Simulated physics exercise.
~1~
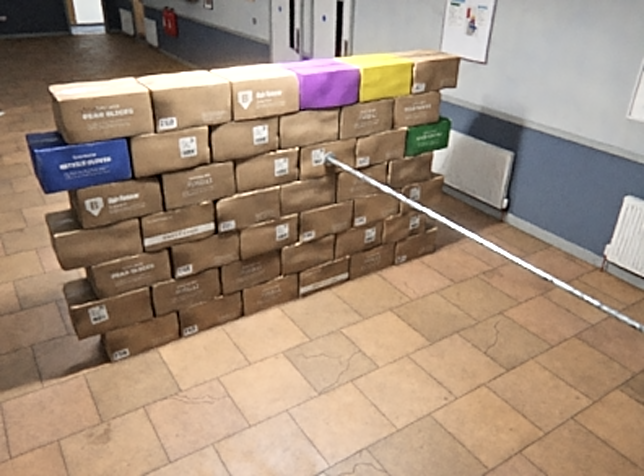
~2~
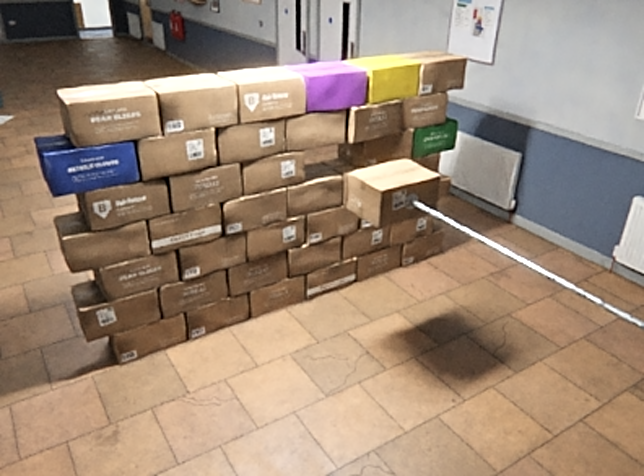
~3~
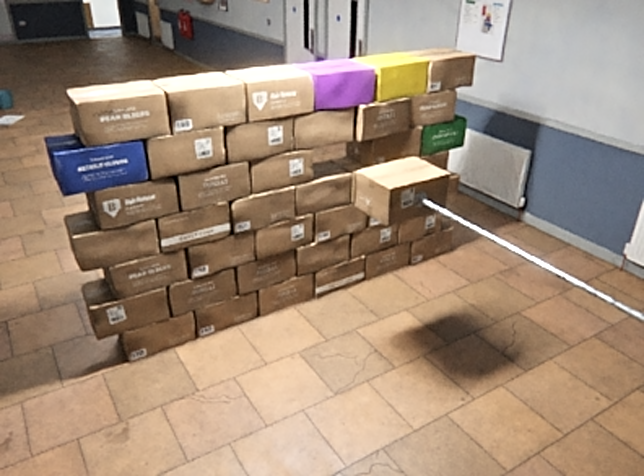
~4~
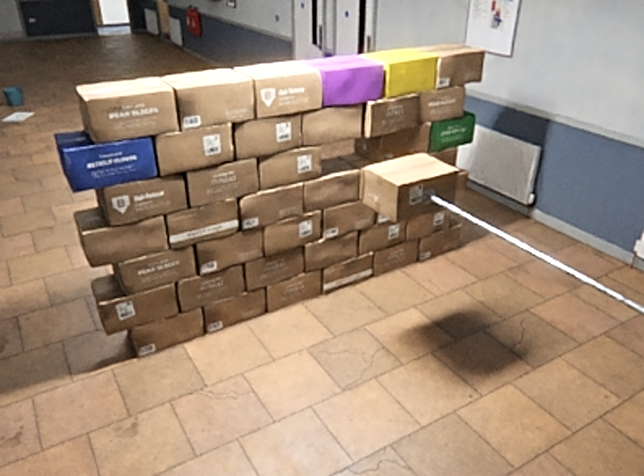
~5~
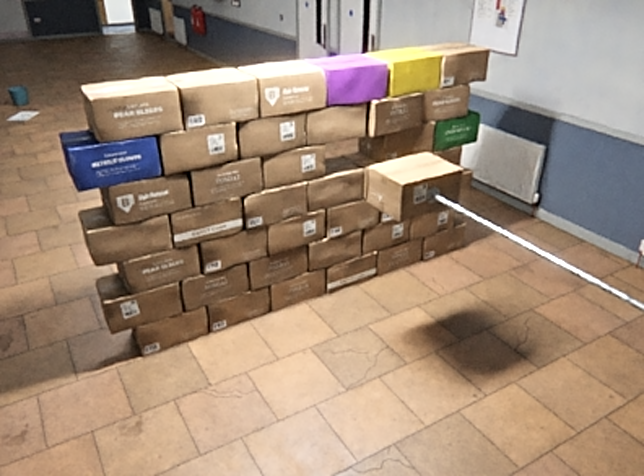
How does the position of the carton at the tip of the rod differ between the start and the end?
At the start it sits in the wall among the other brown cartons. By the end it has been drawn out in front of the wall, farther to the right and a little lower in view, still held at the rod's tip.
